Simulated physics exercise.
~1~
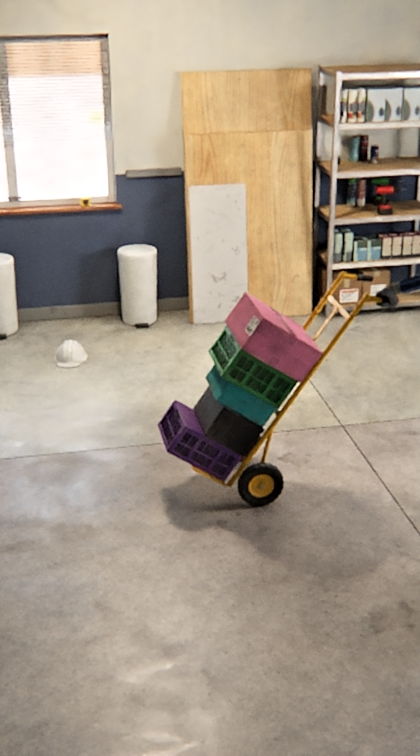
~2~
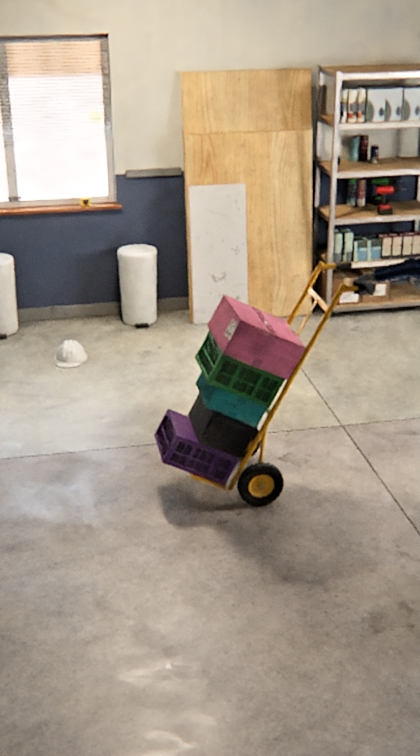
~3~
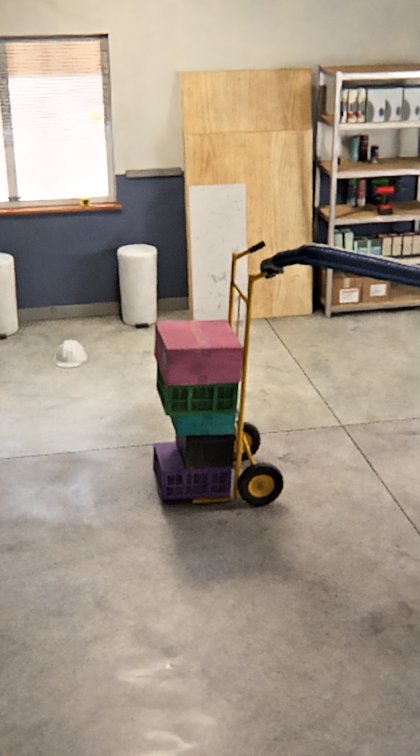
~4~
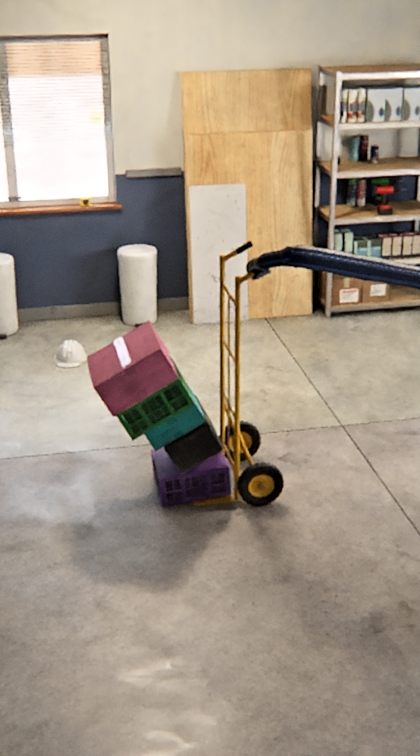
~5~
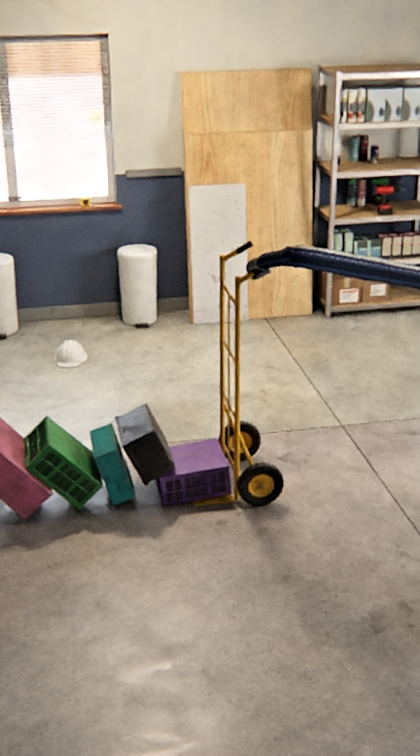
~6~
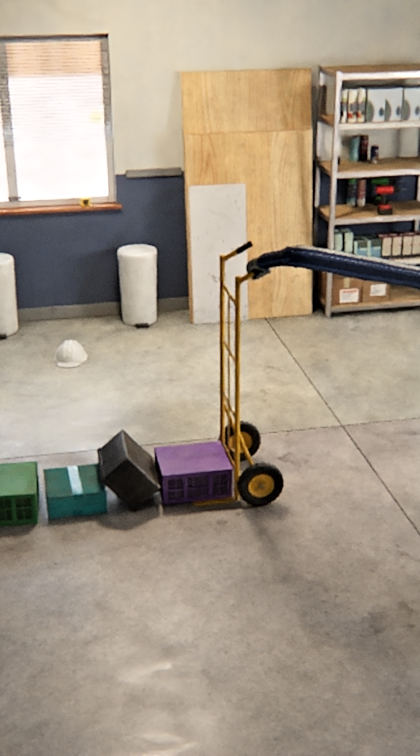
A yellow hand truck stacked with five crates and boxes was tipped upright by a dark mechanical-looking arm, and the upper four toppled off to the left and tumbled across the concrete floor, leaving only the purple crate in place at its base.
